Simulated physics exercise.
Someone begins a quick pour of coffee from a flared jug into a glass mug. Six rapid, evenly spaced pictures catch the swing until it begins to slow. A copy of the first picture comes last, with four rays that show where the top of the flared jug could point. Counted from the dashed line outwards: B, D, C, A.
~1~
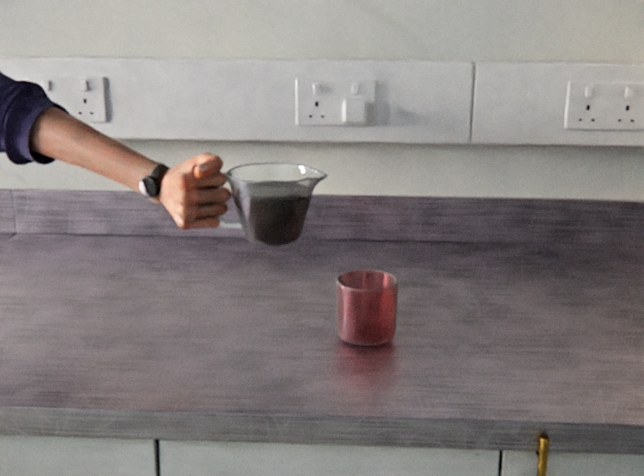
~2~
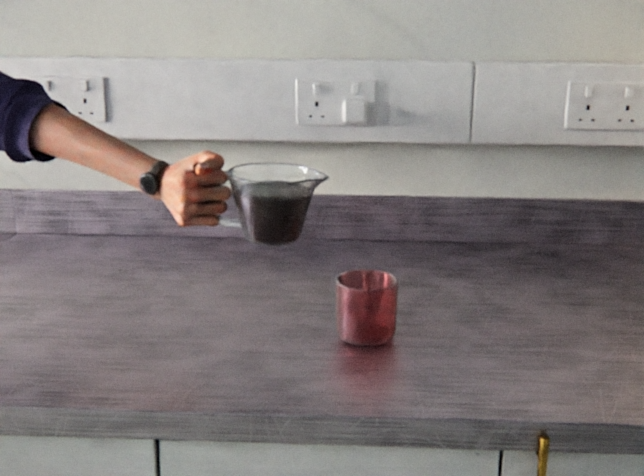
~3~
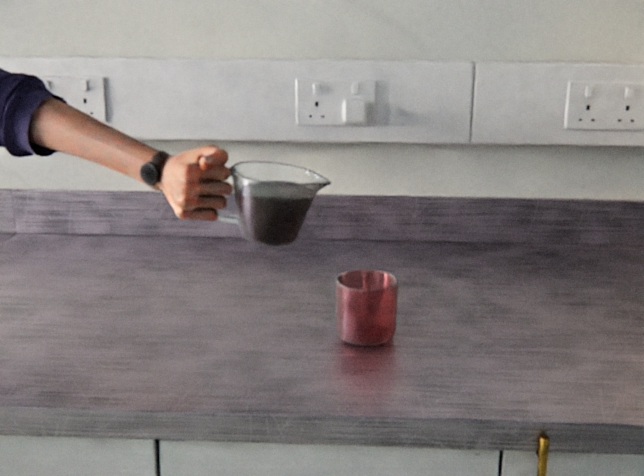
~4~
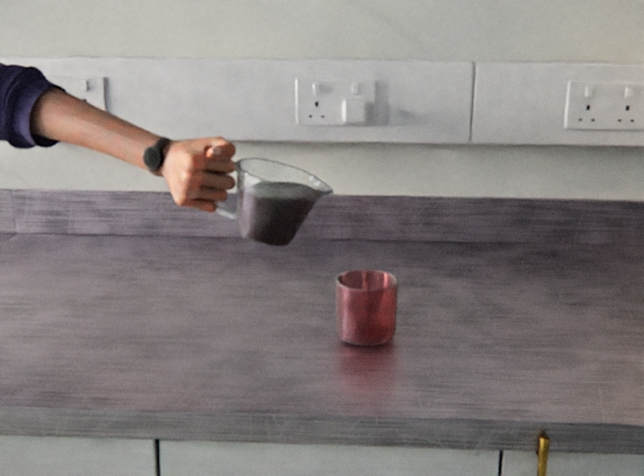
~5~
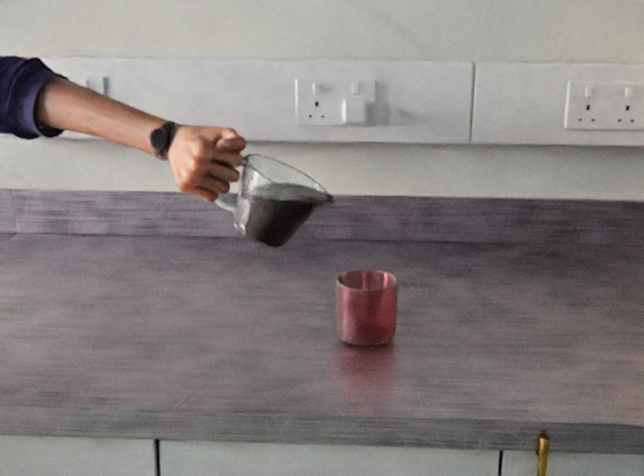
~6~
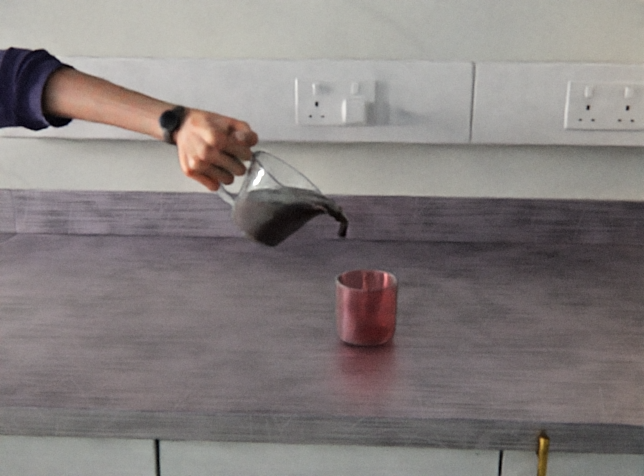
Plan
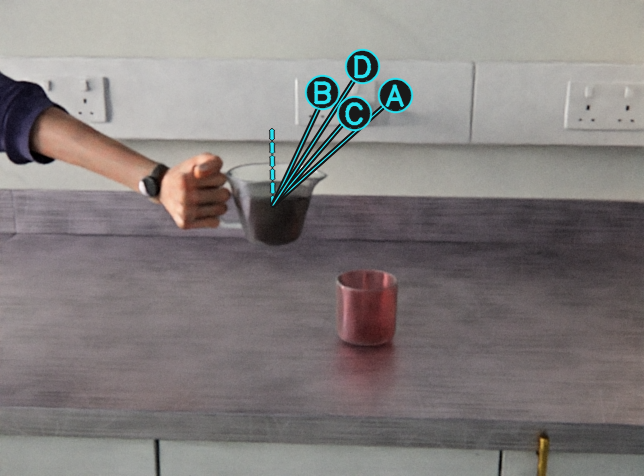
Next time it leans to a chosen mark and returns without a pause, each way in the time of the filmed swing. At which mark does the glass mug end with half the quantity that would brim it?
The best line is A.
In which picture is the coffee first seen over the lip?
In picture 6.
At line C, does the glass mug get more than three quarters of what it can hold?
No, it does not.
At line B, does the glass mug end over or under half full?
Under half.
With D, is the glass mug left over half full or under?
Under half.
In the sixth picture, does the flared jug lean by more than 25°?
Yes.
In cyan, A at (383, 106); B at (318, 109); C at (341, 125); D at (353, 81).
Choosing A, the glass mug ends with about 48 % of what it can hold.
Choosing B, the glass mug ends with about 7 % of what it can hold.
Choosing C, the glass mug ends with about 31 % of what it can hold.
Choosing D, the glass mug ends with about 18 % of what it can hold.
